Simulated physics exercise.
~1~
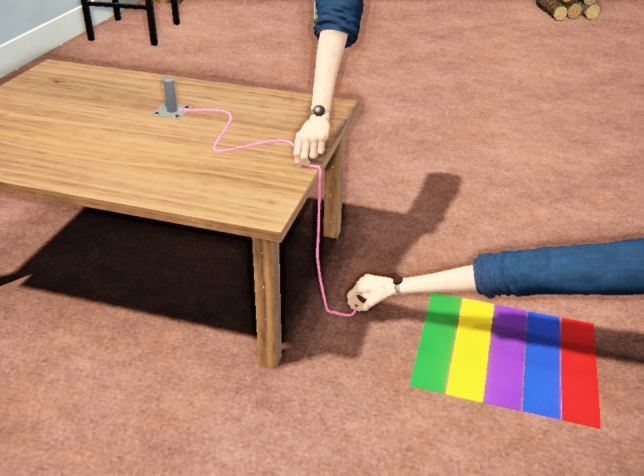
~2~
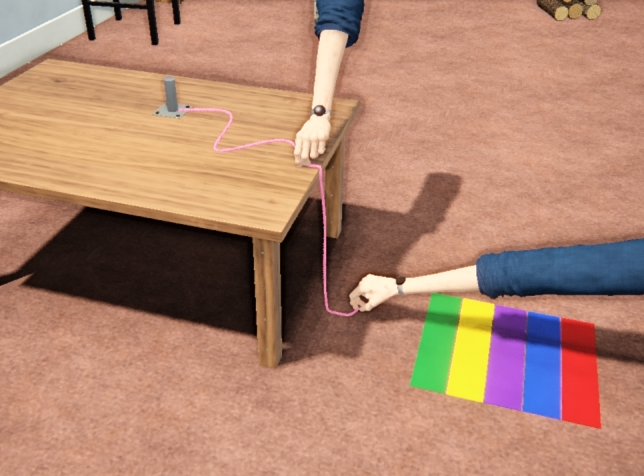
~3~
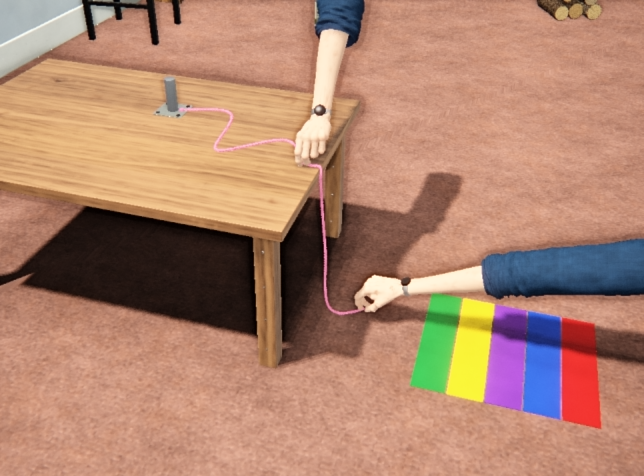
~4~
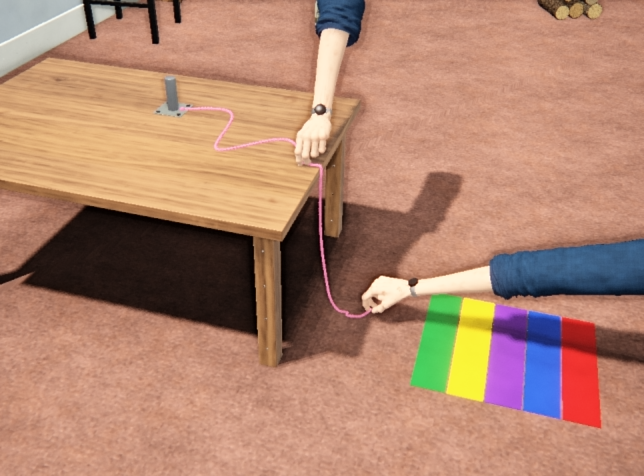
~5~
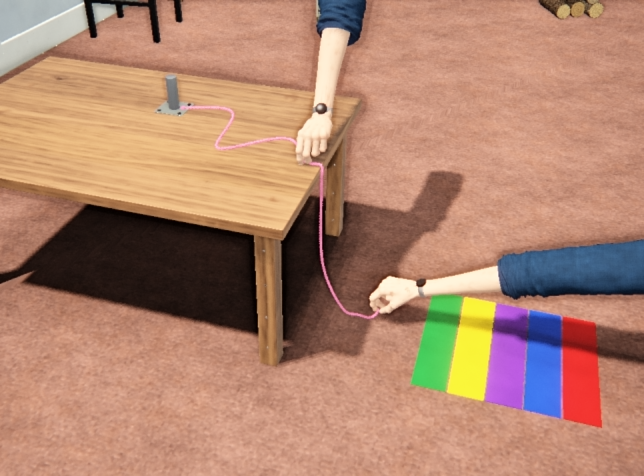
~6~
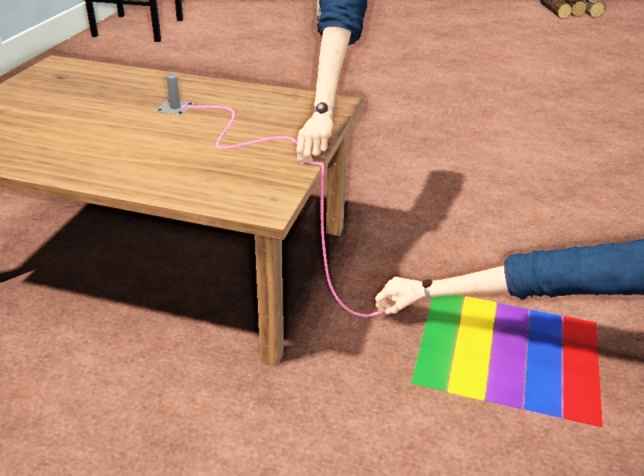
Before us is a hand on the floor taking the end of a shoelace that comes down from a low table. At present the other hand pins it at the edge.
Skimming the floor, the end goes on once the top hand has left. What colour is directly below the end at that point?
The colour below it is red.
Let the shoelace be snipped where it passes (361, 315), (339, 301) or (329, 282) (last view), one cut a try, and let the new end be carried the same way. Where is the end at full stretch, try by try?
Estimated positions in order: (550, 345); (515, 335); (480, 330).
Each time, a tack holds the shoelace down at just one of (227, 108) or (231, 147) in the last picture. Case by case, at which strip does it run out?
Going one at a time, you'd get red and then purple.
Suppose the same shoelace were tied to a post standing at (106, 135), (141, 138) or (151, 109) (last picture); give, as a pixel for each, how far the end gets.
It works out at around (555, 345), (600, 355) and (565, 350) for the three tries.
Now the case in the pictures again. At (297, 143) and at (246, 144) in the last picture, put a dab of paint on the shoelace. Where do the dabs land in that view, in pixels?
The first at (366, 183), the second at (316, 150).
A little later, end near (534, 341); over blue.
Next, end near (569, 348); over red.
When it is tight, end near (590, 353); over red. It gets as far as the red strip.
